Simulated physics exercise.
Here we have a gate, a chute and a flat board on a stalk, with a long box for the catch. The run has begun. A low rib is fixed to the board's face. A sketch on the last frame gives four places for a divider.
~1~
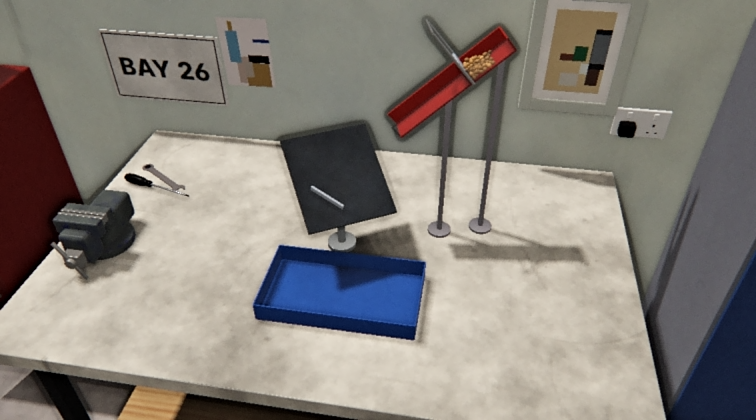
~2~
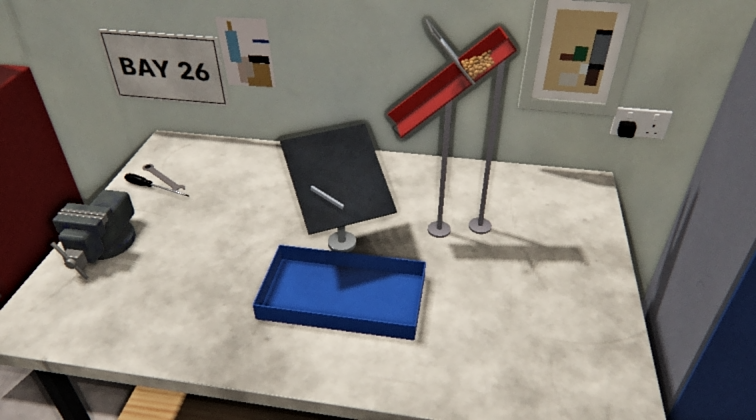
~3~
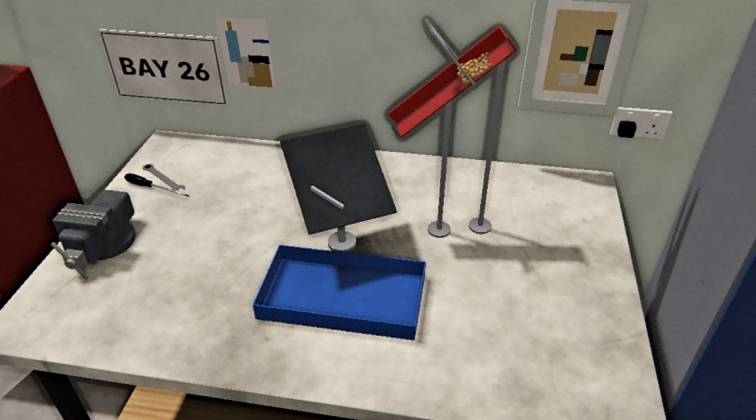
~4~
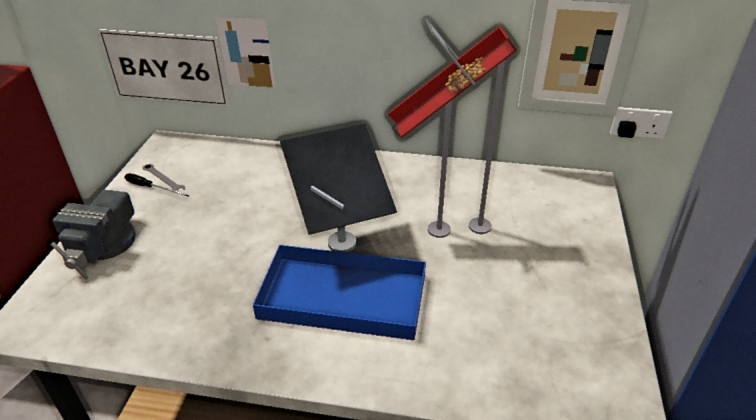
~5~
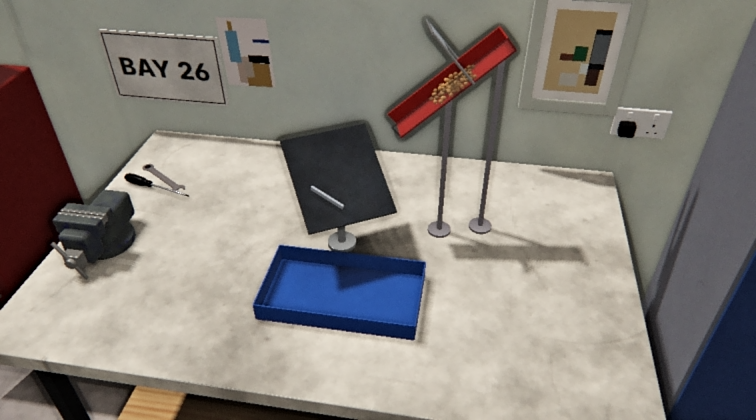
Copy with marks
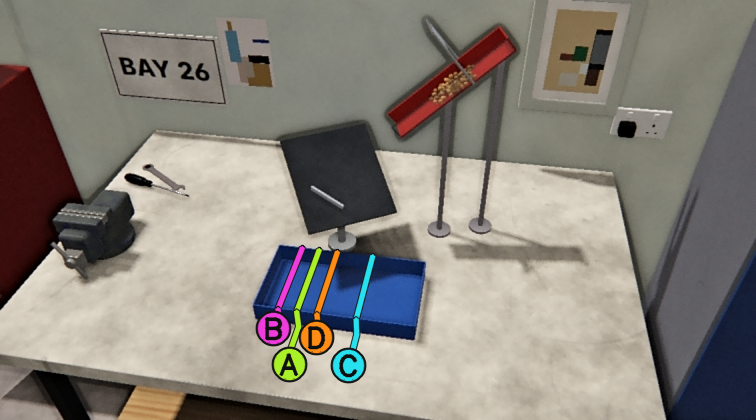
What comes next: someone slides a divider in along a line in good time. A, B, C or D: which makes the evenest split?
Best: C.
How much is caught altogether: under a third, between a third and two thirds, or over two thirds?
Between a third and two thirds.
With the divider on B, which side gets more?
The right side.
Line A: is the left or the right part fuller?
The right side.
On the marked copy, line A crosses the front rim at (296, 310); line B crosses the front rim at (278, 308); line C crosses the front rim at (356, 318); line D crosses the front rim at (317, 313).
With A, of what is caught, a stray few on the left of the divider, nearly all on the right.
With B, of what is caught, none on the left of the divider, all on the right.
With C, of what is caught, about a third on the left of the divider, about two thirds on the right.
With D, of what is caught, a small part on the left of the divider, nearly all on the right.
